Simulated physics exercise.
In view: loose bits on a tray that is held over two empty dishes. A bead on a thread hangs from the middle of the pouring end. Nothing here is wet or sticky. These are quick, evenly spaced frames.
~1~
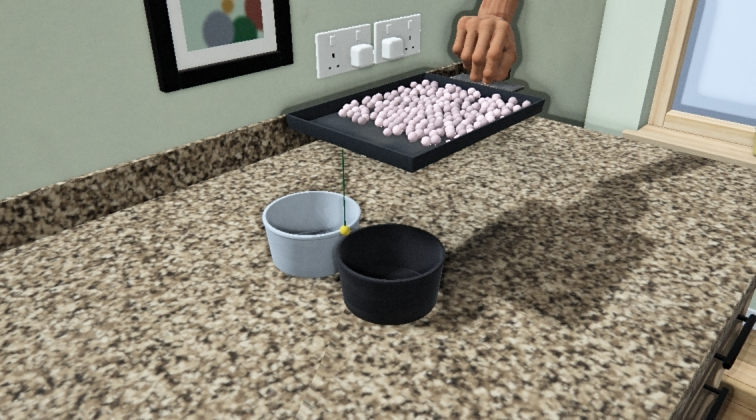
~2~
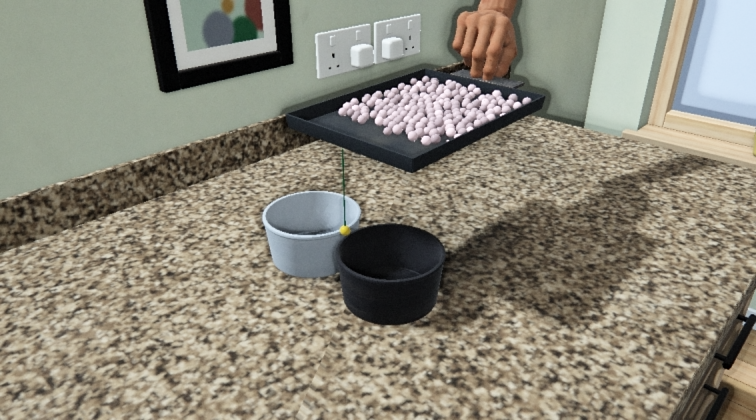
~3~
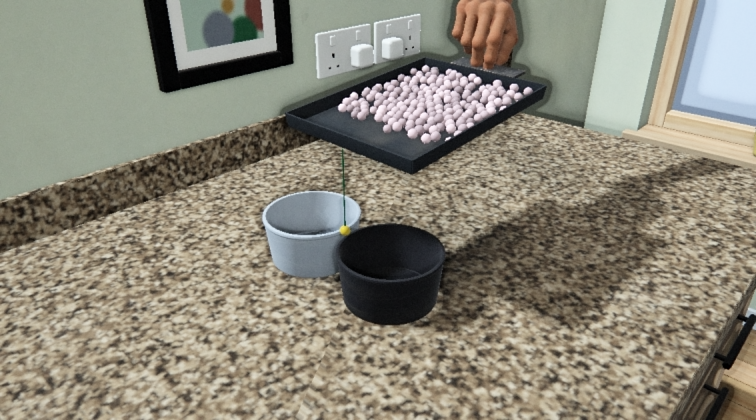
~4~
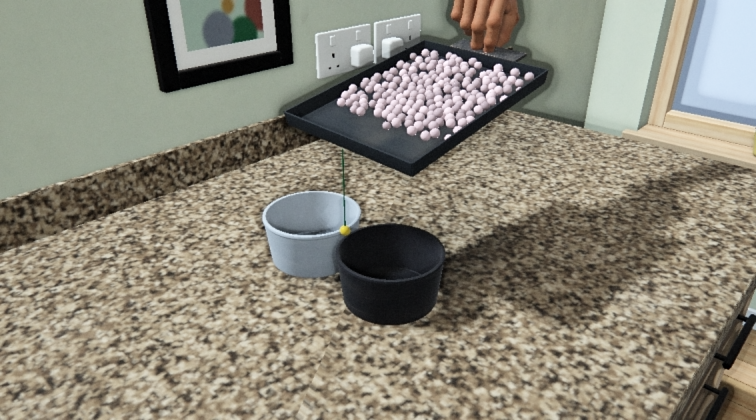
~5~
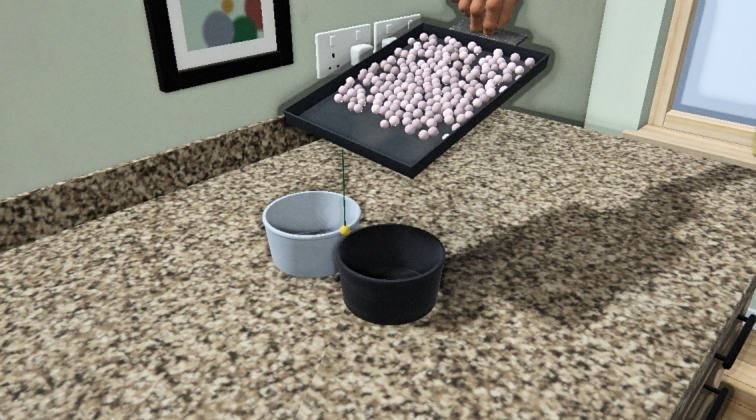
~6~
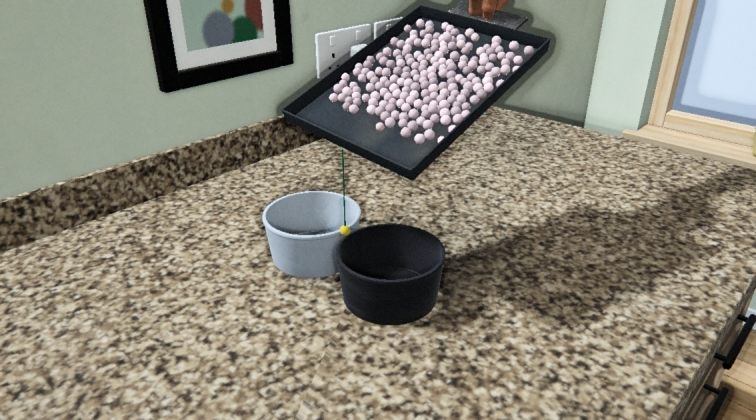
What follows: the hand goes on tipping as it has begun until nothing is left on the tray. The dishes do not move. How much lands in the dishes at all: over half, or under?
They take only the smaller part between them.
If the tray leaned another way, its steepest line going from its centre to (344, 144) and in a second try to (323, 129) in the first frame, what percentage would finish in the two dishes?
About 0 and 60 per cent.
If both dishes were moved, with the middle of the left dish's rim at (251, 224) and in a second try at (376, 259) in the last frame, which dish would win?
At the first place the right-hand dish, at the second the left-hand dish.
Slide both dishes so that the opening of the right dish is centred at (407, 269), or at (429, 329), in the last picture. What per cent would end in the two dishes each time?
About 50 and 70 per cent.
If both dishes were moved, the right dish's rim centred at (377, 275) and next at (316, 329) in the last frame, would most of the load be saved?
First the larger part, then under half.
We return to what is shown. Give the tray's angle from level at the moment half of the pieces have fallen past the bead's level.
At about 95°.
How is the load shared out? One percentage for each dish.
For the left dish some 0 %, for the right dish some 20 %.
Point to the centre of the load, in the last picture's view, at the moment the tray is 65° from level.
Roughly at (373, 150).
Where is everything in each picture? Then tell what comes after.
In the first frame, corners of the pouring end near (288, 114) and (413, 156), level; middle of the load near (430, 109), sugar pearls; left dish near (276, 247); right dish near (354, 292); bead on its thread near (345, 231).
In the second frame, corners of the pouring end near (288, 114) and (412, 157), level; middle of the load near (430, 107).
In the third frame, corners of the pouring end near (288, 113) and (412, 159), tipped barely, lowest at the right corner; middle of the load near (430, 100).
In the fourth frame, corners of the pouring end near (286, 111) and (411, 162), tipped a little, lowest at the right corner; middle of the load near (430, 90).
In the fifth frame, corners of the pouring end near (285, 110) and (411, 165), tipped clearly, lowest at the right corner; middle of the load near (428, 81).
In the sixth frame, corners of the pouring end near (284, 109) and (411, 168), tipped clearly, lowest at the right corner; middle of the load near (425, 75), the whole lot on the move; left dish near (276, 247); right dish near (354, 292).
Shortly afterwards, tray tipped steeply; near two thirds on the tray; a little outside both; near a quarter in the air.
Next, tray tipped past a quarter turn; near a quarter on the tray; a little in the right dish; near half outside both; near a quarter in the air.
Some moments later, tray tipped past a quarter turn; a little in the right dish; the bulk outside both.
In the end, tray tipped past a quarter turn; near a quarter in the right dish; none at all in the left dish; the bulk outside both.
